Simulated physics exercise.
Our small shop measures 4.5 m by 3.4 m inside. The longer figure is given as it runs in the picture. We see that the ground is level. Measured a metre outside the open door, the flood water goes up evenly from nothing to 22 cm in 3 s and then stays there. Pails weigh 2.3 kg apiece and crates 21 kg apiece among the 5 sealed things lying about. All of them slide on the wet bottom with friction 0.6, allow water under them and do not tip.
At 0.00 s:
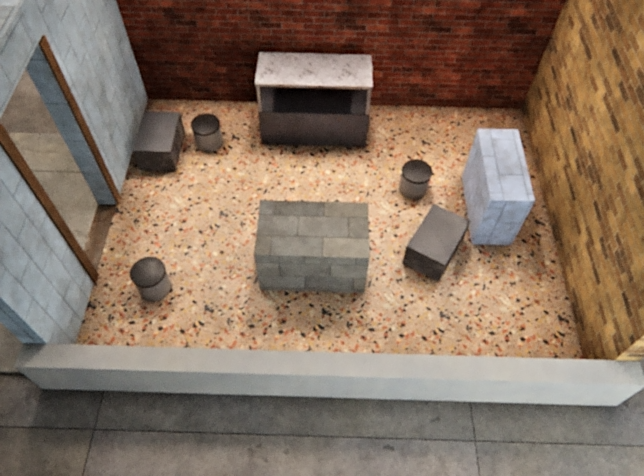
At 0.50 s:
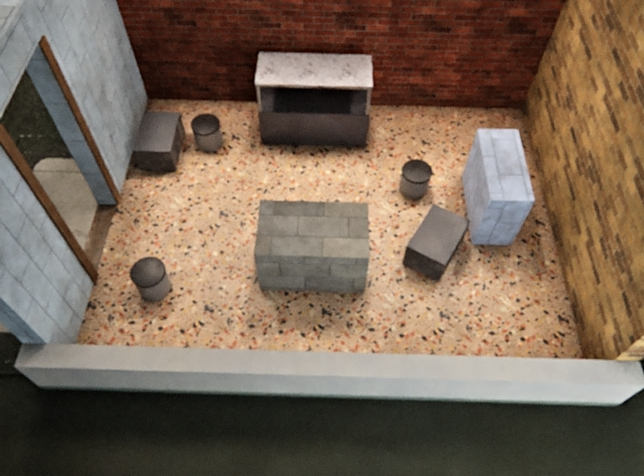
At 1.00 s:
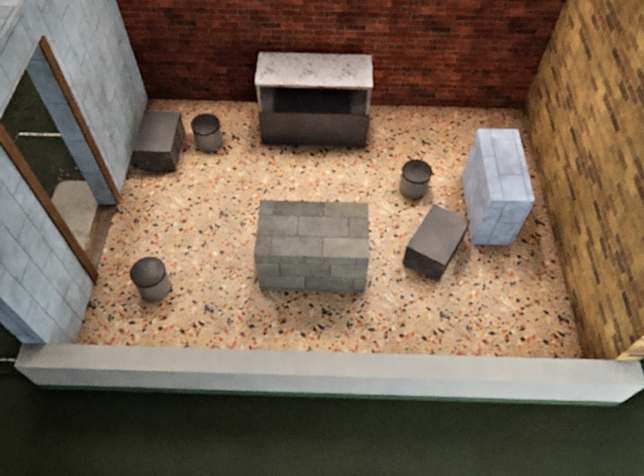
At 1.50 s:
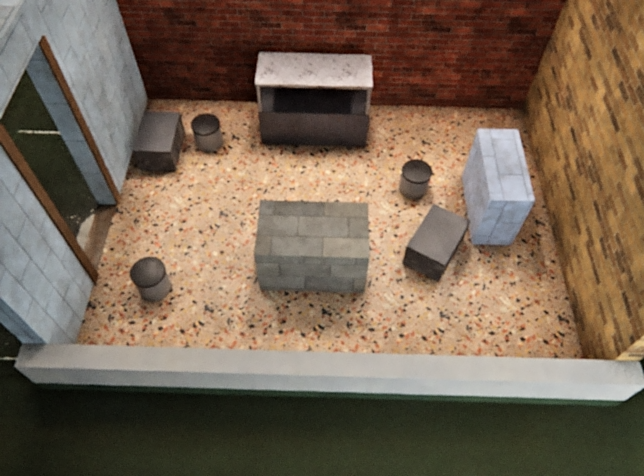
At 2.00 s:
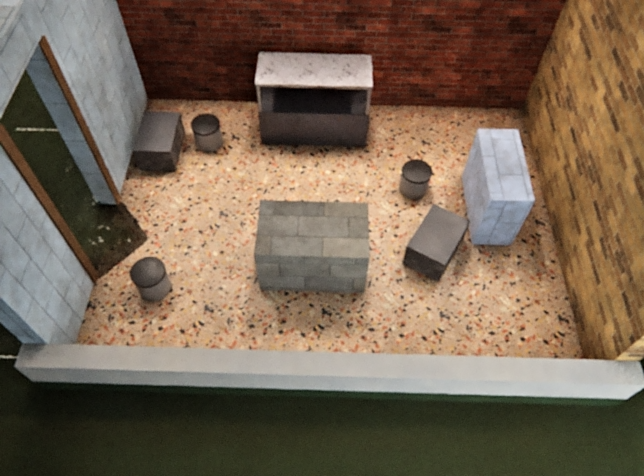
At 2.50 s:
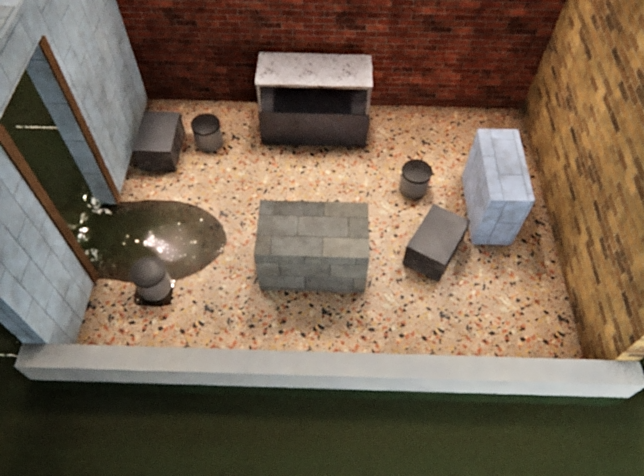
Dark, murky water spreads over the grey paving outside a small open-topped room, while the speckled floor inside is still dry. It then creeps through the doorway on the left and widens into a glossy, rounded pool around the nearby bin, while the furnishings stay in place.
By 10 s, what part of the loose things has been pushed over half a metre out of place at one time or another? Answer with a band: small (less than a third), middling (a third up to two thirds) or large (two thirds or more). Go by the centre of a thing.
Middling.
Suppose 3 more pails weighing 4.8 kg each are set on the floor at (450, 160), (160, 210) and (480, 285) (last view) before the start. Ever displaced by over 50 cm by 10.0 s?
The three, in order: Larger, larger, smaller shift.
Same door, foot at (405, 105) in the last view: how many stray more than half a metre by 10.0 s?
In that case the number is 3.
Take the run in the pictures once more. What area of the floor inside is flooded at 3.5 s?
4.0 m2.
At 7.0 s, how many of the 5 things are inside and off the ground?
The number is 2.
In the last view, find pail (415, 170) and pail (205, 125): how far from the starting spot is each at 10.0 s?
In that order: 150 cm, 0 cm.
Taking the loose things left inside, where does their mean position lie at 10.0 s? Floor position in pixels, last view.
Near (366, 189).
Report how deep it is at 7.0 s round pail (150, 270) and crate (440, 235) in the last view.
Some 4 cm at the first, some 6 cm at the second.
After 3.5 s 1 of 5 are over 50 cm from their spots; 0 afloat.
After 4.5 s 1 of 5 are over 50 cm from their spots; 1 afloat.
After 7.0 s 2 of 5 are over 50 cm from their spots; 2 afloat.
After 10.0 s 2 of 5 are over 50 cm from their spots, and 2 have been at some point; 2 afloat.
